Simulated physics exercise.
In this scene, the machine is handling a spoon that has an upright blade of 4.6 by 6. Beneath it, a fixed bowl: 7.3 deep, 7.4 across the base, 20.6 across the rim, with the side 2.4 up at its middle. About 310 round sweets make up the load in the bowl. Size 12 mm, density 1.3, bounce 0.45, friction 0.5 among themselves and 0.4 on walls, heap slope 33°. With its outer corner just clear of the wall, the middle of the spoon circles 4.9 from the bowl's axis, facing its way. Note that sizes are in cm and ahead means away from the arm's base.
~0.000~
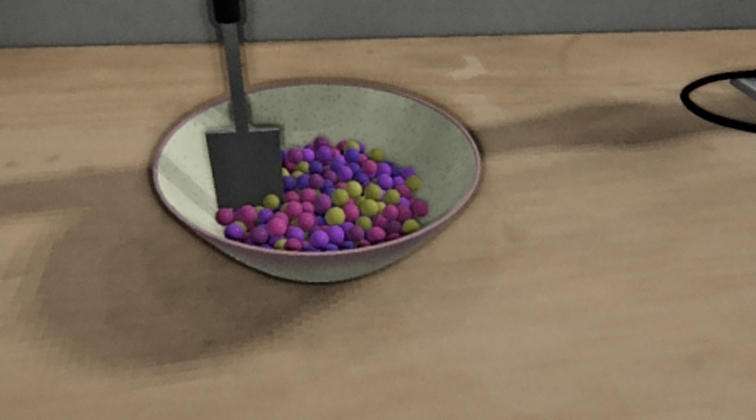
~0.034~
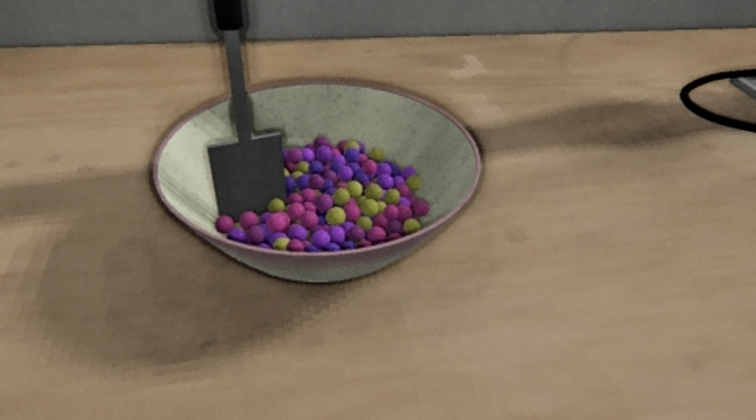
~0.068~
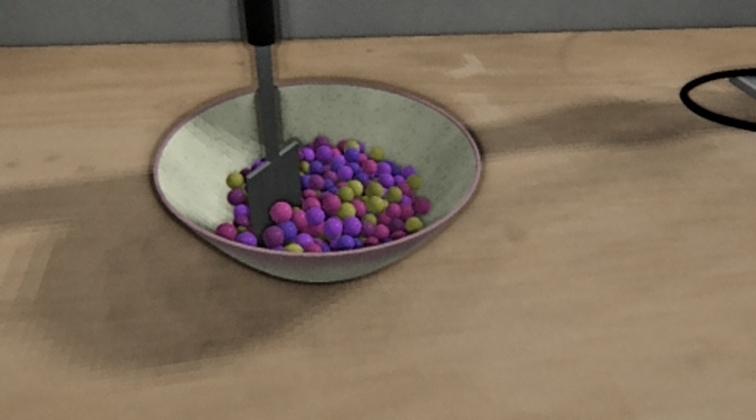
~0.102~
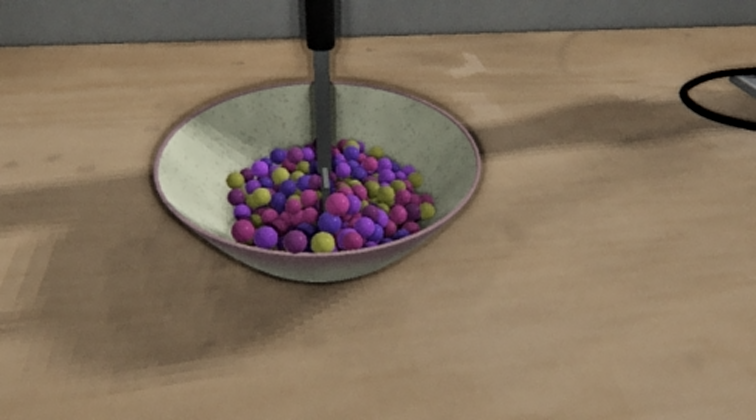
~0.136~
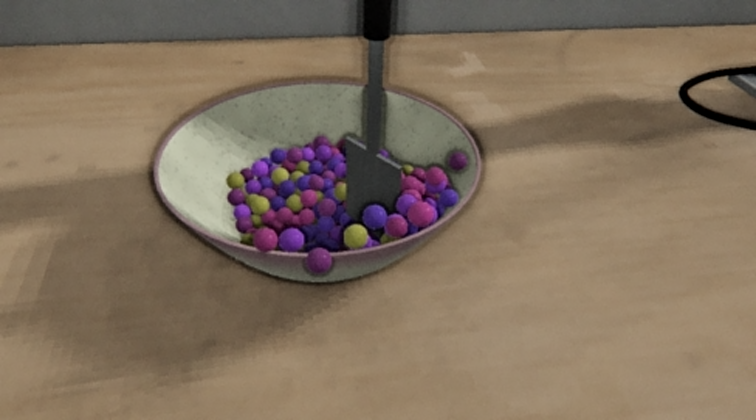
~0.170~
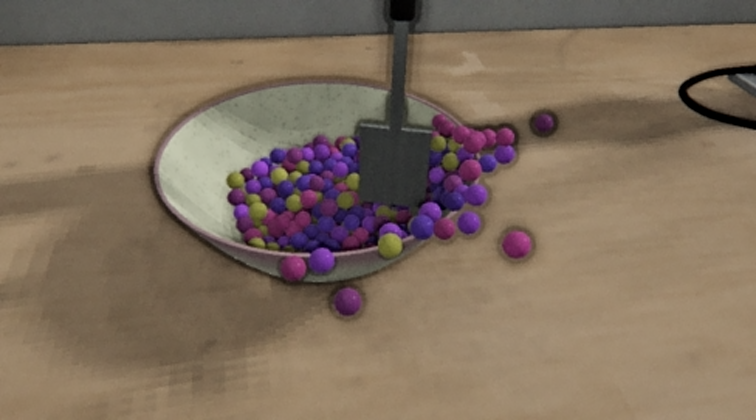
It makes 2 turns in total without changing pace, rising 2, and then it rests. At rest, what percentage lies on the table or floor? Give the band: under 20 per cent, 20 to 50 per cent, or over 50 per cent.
Band: 20 to 50 per cent.
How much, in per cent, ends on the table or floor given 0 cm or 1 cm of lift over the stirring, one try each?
Around 45 percent, then 30 percent.
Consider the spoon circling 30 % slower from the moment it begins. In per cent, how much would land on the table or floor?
Estimated share: About 10 per cent.
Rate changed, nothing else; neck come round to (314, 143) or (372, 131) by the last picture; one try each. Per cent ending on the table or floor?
Roughly 0 per cent on the first try and 15 per cent on the second.
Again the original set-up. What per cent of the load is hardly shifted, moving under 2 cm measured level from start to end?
Estimate: 50 per cent.
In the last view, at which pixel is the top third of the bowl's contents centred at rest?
Close to (329, 197).
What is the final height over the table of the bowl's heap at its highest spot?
I'd say close to 5.0 centimetres.
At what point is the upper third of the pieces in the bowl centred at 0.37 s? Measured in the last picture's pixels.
Somewhere around (276, 188) in the last view.
By 0.37 s, 17° round, highest piece 12 above the table; 245 in the bowl, 35 on the table or floor, 34 in flight or on the tool.
By 0.57 s, 231° round, highest piece 7 above the table; 231 in the bowl, 79 on the table or floor, 4 in flight or on the tool.
By 0.87 s, 0° round, highest piece 5 above the table; 231 in the bowl, 83 on the table or floor.
By 1.57 s, 0° round, highest piece 5 above the table; 231 in the bowl, 83 on the table or floor.
Final count, 231 in the bowl, 83 on the table or floor. That is 26 % on the table or floor.
